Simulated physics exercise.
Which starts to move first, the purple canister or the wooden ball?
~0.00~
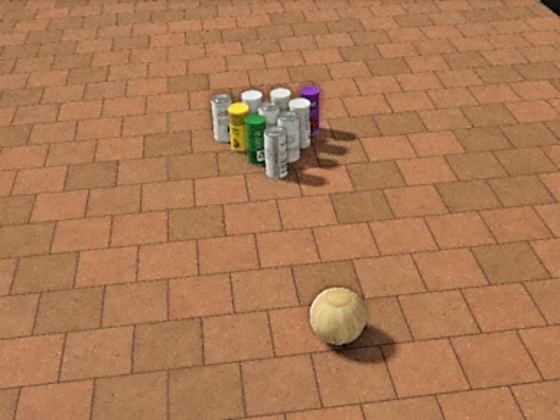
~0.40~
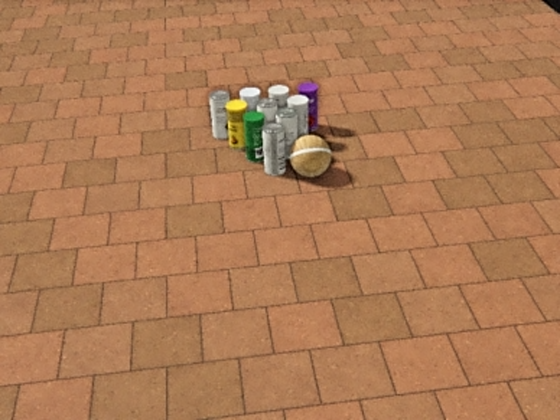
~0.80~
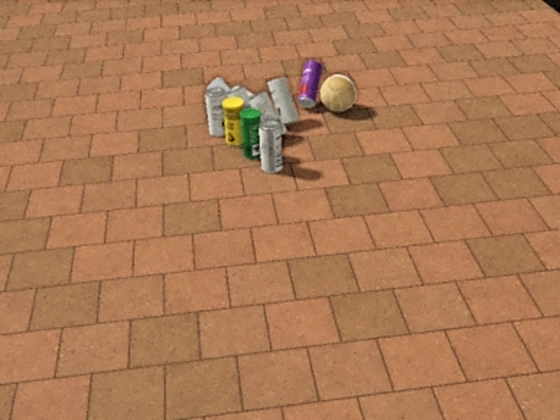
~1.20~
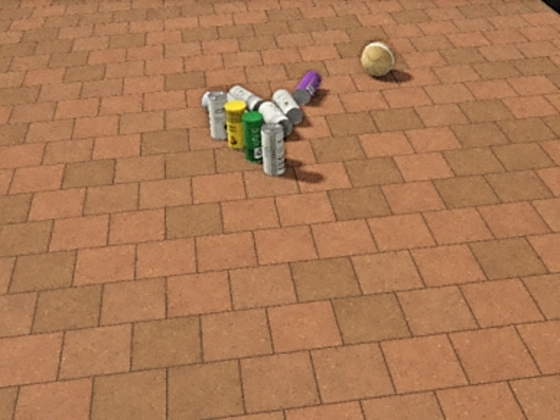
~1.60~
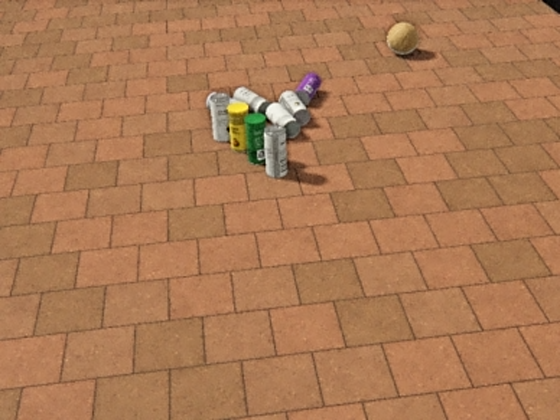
The wooden ball starts to move first. The purple canister is still standing in its place as the ball reaches the group, and only moves afterwards.
